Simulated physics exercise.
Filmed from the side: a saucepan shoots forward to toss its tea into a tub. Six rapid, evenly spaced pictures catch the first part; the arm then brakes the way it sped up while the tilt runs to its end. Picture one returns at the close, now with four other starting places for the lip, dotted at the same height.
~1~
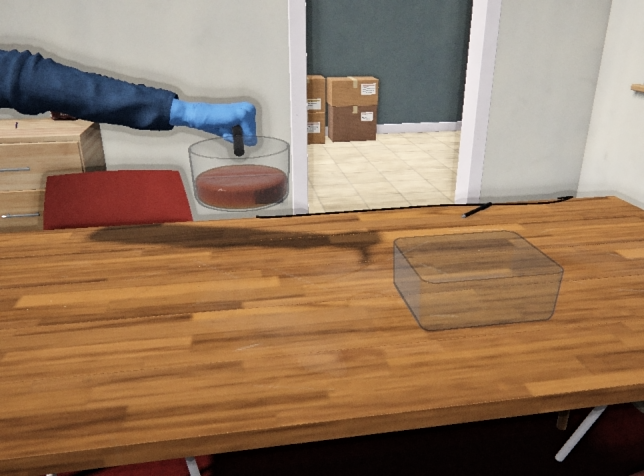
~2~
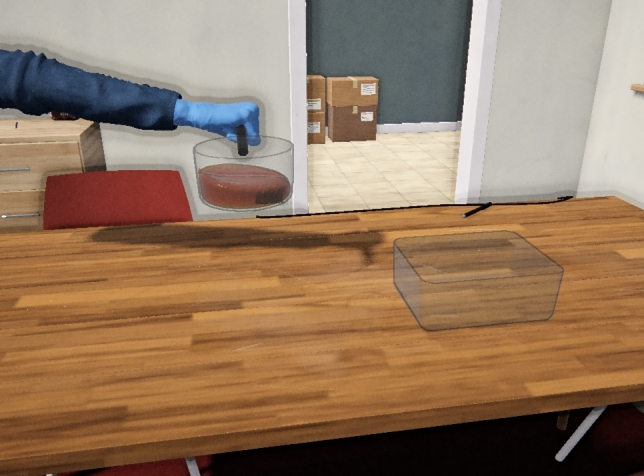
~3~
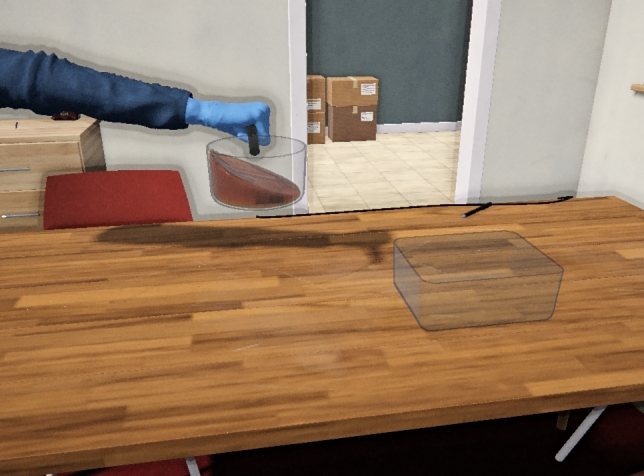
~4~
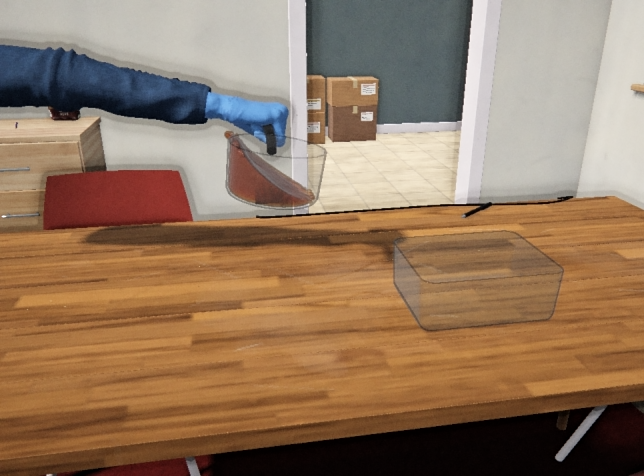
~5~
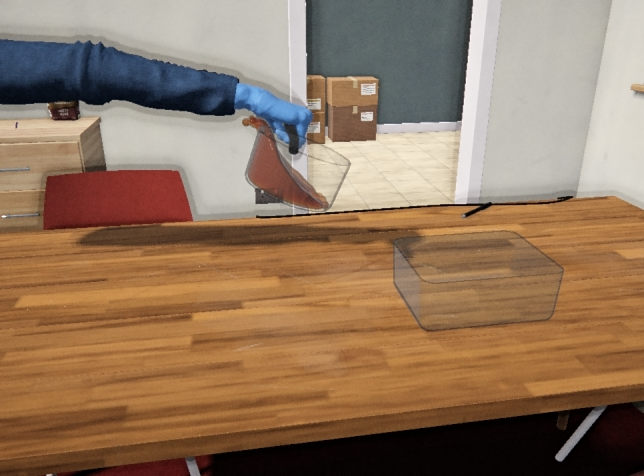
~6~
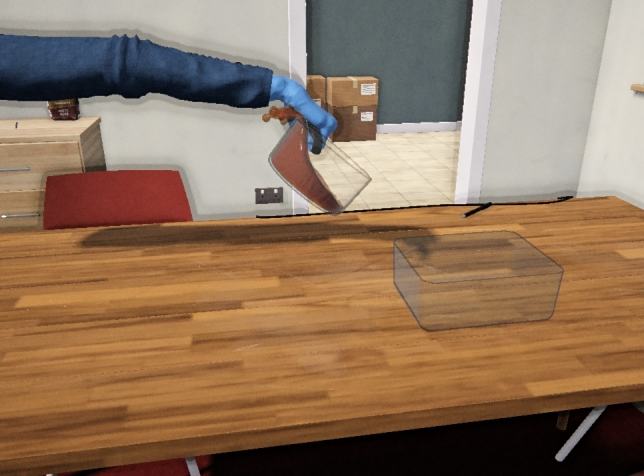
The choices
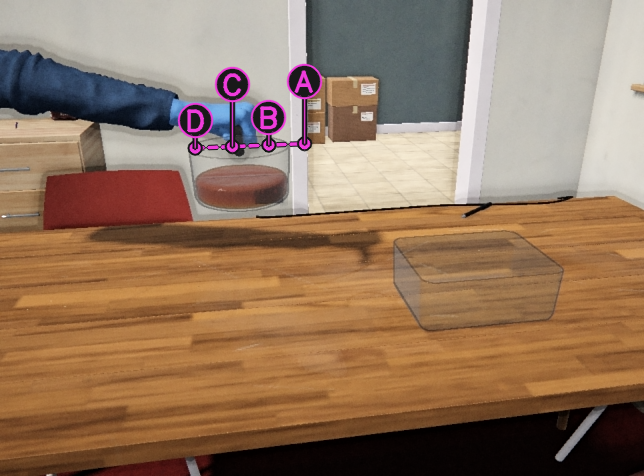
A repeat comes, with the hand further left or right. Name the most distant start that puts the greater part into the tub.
Place B just does it.
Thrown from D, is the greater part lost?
Yes, that goes wrong.
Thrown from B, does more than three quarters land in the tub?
No.
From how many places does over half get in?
Two of them.
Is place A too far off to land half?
No, not at all.
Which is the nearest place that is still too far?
That would be C.
On the marked copy, A at (304, 143); B at (268, 145); C at (232, 146); D at (195, 148).
If A is chosen, about 77 % lands in the tub, 12 % falls short and 11 % goes beside or beyond.
If B is chosen, about 63 % lands in the tub, 23 % falls short and 14 % goes beside or beyond.
If C is chosen, about 33 % lands in the tub, 61 % falls short and 7 % goes beside or beyond.
If D is chosen, about 11 % lands in the tub, 85 % falls short and 4 % goes beside or beyond.
